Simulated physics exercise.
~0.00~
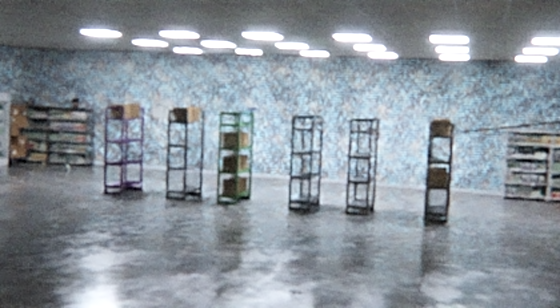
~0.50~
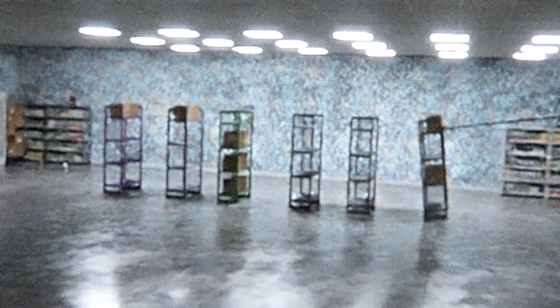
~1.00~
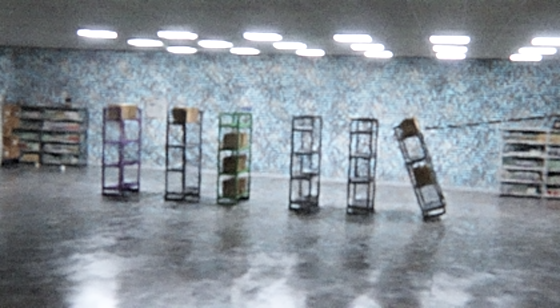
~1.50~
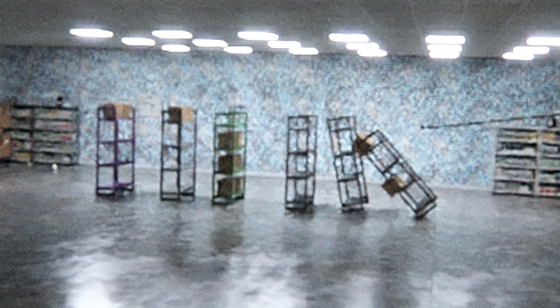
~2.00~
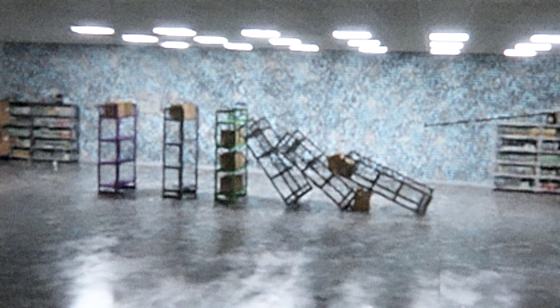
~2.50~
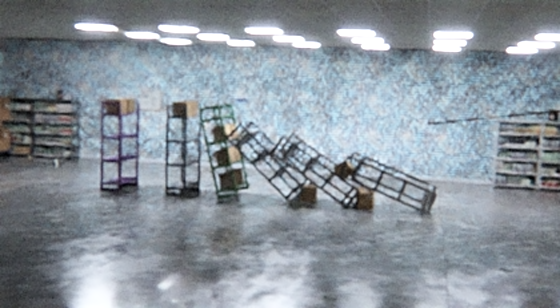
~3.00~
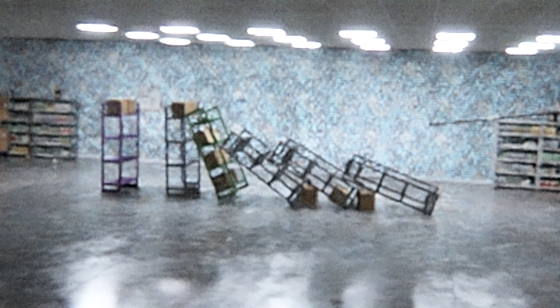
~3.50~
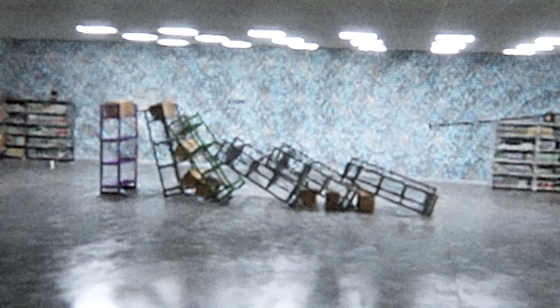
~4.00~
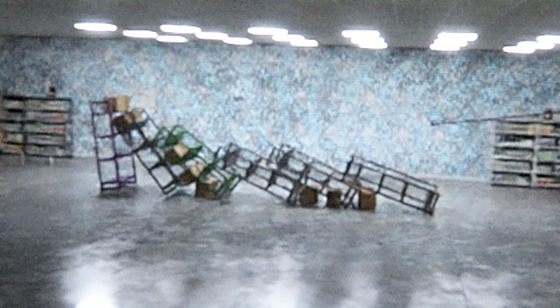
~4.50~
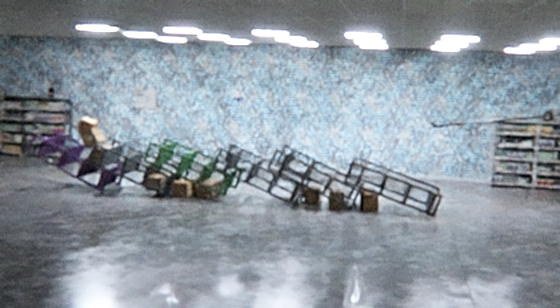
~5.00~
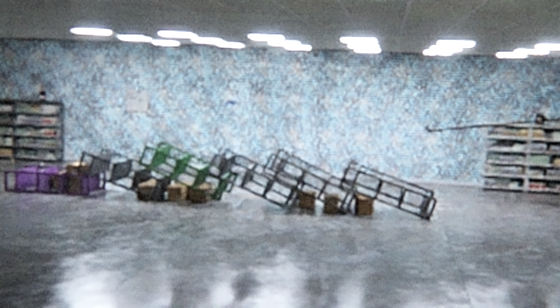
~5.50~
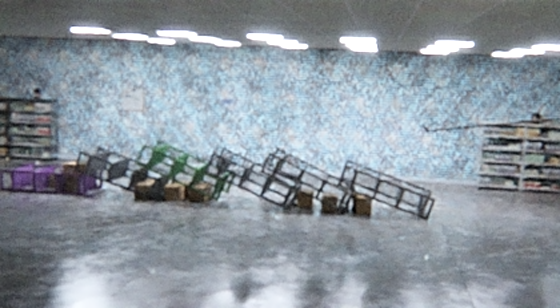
A long thin pole pushed the rightmost of six tall racks leftward, and it toppled into the next, knocking them over one after another, boxes spilling, until the purple one lay flat on the floor and the others rested slanted in a row.
